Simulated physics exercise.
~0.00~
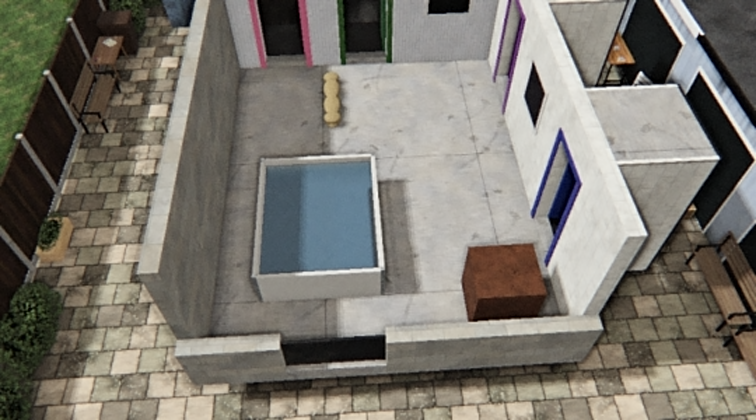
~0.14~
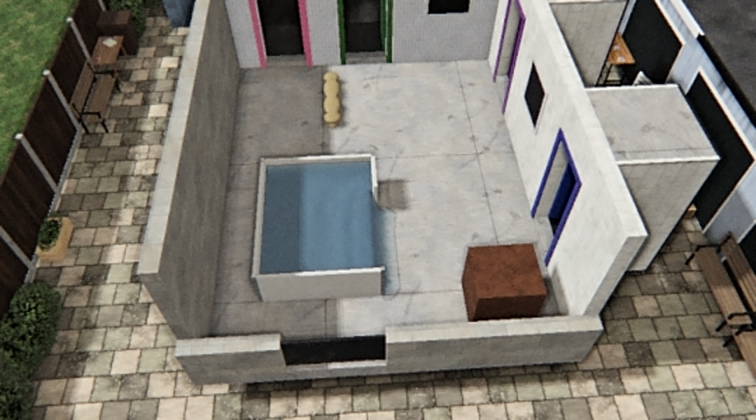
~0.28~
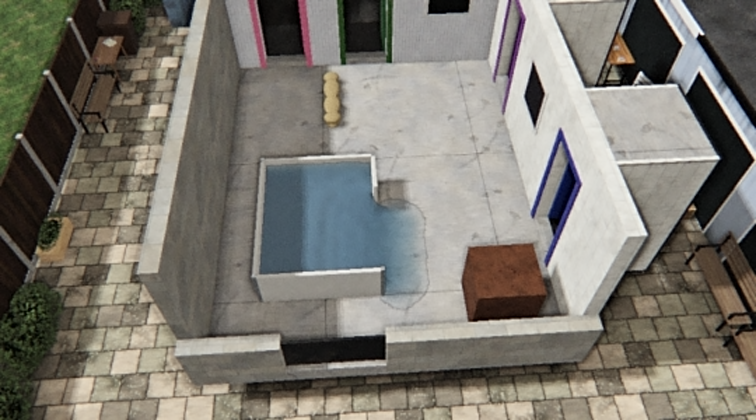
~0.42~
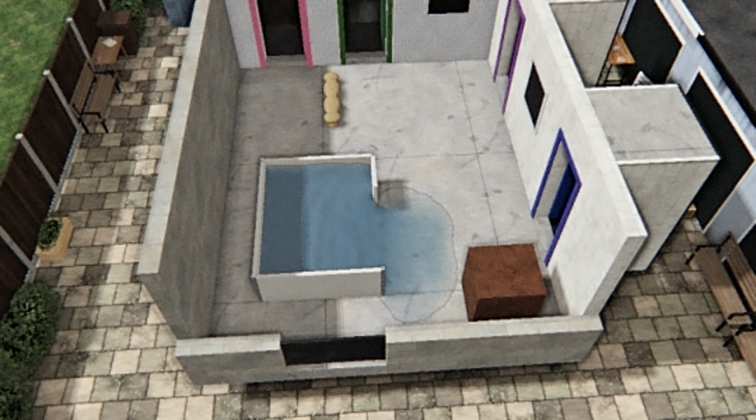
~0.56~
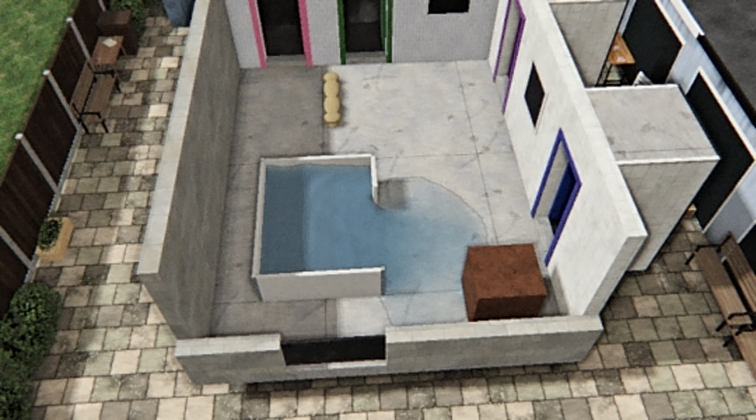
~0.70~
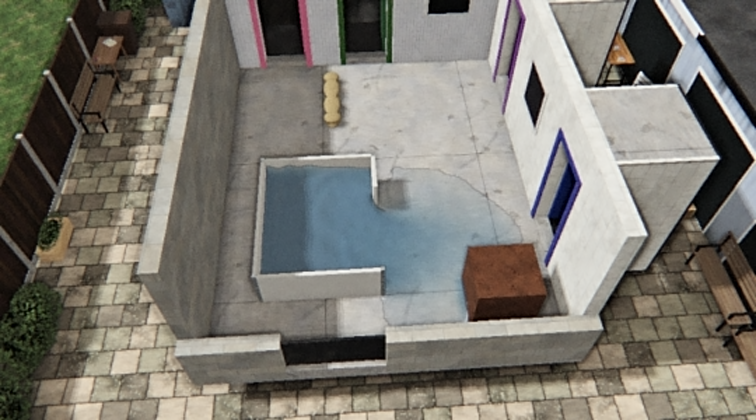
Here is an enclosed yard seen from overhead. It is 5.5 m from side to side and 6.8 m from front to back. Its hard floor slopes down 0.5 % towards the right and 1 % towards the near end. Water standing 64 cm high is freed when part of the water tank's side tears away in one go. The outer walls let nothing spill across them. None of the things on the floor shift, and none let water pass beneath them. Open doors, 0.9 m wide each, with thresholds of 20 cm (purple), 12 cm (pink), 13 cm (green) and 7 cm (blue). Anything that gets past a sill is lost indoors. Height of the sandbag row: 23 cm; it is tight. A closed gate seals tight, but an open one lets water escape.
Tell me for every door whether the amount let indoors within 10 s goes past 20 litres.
As I see it, at the purple door the total will be lower than the limit; at the pink door the total will be lower than the limit; at the green door the total will be lower than the limit; at the blue door the total will be higher than the limit.
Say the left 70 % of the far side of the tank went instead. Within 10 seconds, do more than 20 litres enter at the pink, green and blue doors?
Door pink goes beyond, door green stays within, door blue stays within.
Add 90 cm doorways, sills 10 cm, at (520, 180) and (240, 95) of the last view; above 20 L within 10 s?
First door beyond the limit, second door short of the limit.
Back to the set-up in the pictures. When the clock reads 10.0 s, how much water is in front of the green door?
Roughly 7.0 centimetres.
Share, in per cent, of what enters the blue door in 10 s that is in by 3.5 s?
Share: ~ 70 %.
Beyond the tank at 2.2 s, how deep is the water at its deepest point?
Up to some 42 cm.
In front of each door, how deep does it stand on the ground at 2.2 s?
In cm: Purple 1, pink 0, green 0, blue 36.
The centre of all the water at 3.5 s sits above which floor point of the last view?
At roughly (410, 243).
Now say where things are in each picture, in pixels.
The first frame shows still water, 64 cm deep, in the water tank at (319, 214).
In the second frame, water pours out at (377, 243) and has run 0.9 m, to (385, 210); typically 5 cm deep outside, 64 cm at the water tank's back.
In the third frame, water pours out at (377, 244) and has run 1.1 m, to (408, 303); typically 11 cm deep outside, 64 cm at the water tank's back.
In the fourth frame, the front is at (431, 308), 1.4 m from the gap at (377, 244); 2.6 m2 of floor is under water; 63 cm left at the back of the water tank.
In the fifth frame, water pours out at (377, 244) and has run 1.9 m, to (482, 229); typically 7 cm deep outside, 57 cm at the water tank's back.
In the sixth frame, water pours out at (377, 244) and has run 2.5 m, to a hidden place; typically 7 cm deep outside, 55 cm at the water tank's back.
After 1.4 s water covers 25 % of the floor and is deepest (43 cm) near (457, 284); purple door not reached, pink door not reached, green door not reached, blue door 23 cm at the sill, 79 L in.
After 2.2 s water covers 30 % of the floor and is deepest (42 cm) near (559, 339); purple door not reached, pink door not reached, green door not reached, blue door 36 cm at the sill, 271 L in.
After 3.5 s water covers 50 % of the floor and is deepest (29 cm) near (559, 339); purple door 4 cm at the sill, 0 L in, pink door not reached, green door not reached, blue door 25 cm at the sill, 516 L in.
After 6.0 s water covers 75 % of the floor and is deepest (15 cm) near (559, 339); purple door 5 cm at the sill, 0 L in, pink door 1 cm at the sill, 0 L in, green door 5 cm at the sill, 0 L in, blue door 15 cm at the sill, 681 L in.
After 10.0 s water covers 95 % of the floor and is deepest (10 cm) near (363, 351); purple door 8 cm at the sill, 0 L in, pink door 3 cm at the sill, 0 L in, green door 7 cm at the sill, 0 L in, blue door 8 cm at the sill, 719 L in.
